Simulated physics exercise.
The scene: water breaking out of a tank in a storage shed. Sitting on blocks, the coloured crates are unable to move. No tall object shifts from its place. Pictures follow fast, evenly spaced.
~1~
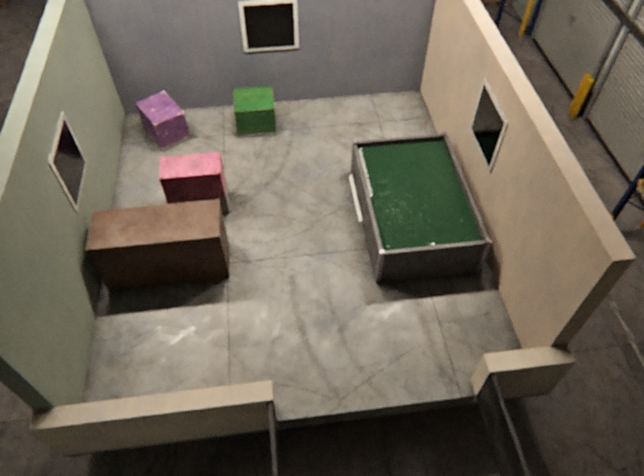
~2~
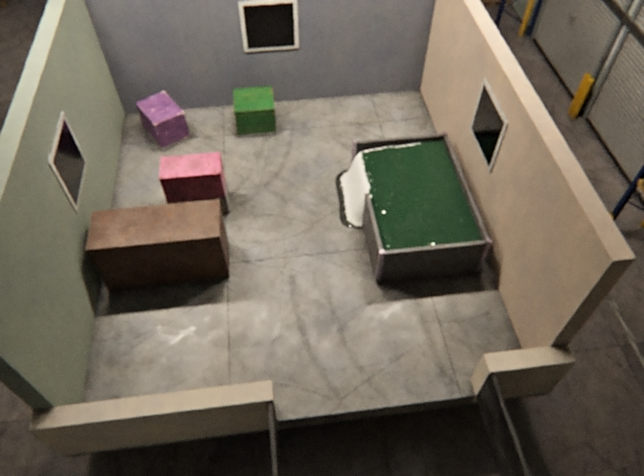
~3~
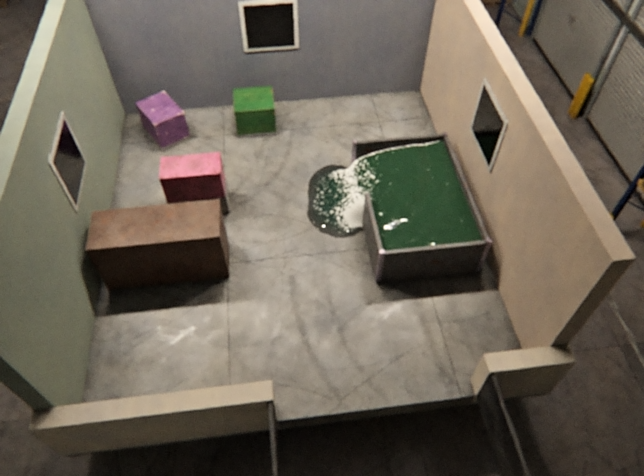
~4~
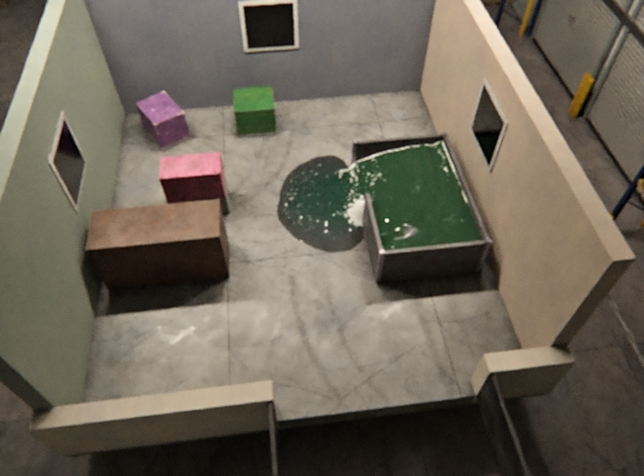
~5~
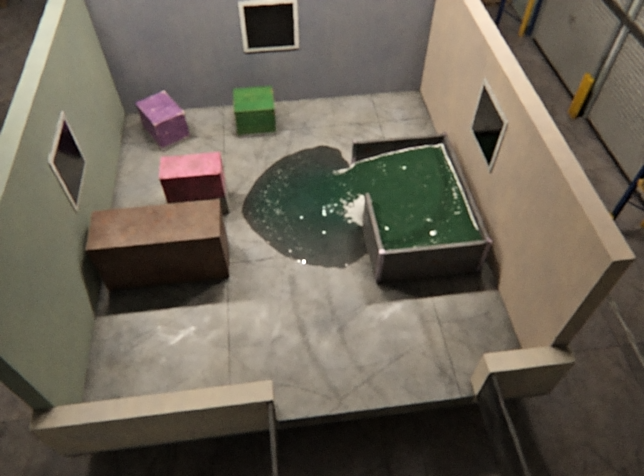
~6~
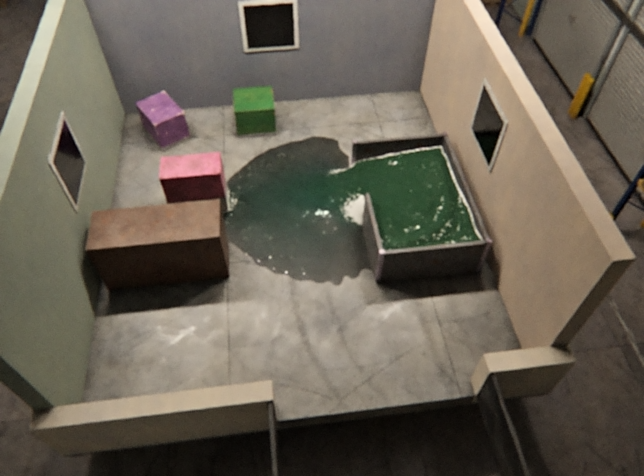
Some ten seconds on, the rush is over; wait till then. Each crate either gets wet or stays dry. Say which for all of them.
Result: Green crate: A wet one, purple crate: A wet one, pink crate: A dry one.
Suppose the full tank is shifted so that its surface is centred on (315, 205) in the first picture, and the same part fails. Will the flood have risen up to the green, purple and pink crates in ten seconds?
Green flooded, purple flooded, pink flooded.
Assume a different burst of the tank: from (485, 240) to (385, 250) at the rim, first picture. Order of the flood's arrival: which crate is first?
Answer: The one in green.
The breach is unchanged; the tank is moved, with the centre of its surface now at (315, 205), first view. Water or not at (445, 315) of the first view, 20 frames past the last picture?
Verdict: Not flooded.
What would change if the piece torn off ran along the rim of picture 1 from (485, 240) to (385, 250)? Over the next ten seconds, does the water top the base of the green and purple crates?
Observed: Green crate stays clear; purple crate stays clear.
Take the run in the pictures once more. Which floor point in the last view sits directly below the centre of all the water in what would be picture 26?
At about (271, 205).
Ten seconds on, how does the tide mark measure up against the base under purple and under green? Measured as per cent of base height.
Respectively 440 % and 310 %.
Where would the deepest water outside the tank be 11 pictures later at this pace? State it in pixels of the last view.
Roughly (180, 148).
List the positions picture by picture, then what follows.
In the first picture, the tank at (416, 192) is whole and still.
In the second picture, water pours out at (361, 187) and has run to (353, 225).
In the third picture, water pours out at (361, 189) and has run to (319, 225).
In the fourth picture, the front is at (286, 220), out from the gap at (360, 190).
In the fifth picture, the front is at (249, 216), out from the gap at (360, 190).
In the sixth picture, the front is at a hidden place, out from the gap at (360, 190).
A moment on, water covers 30 % of the floor; the green crate water round its plinth, the purple crate water round its plinth, the pink crate water round its plinth.
Next, water covers 45 % of the floor; the green crate water round its plinth, the purple crate water round its plinth, the pink crate water round its plinth.
Then, water covers 65 % of the floor; the green crate water round its plinth, the purple crate water round its plinth, the pink crate water round its plinth.
Later, water covers 75 % of the floor; the green crate water round its plinth, the purple crate water round its plinth, the pink crate water round its plinth.
In the end, water covers 100 % of the floor; the green crate was topped, the purple crate was topped, the pink crate stayed above the water.
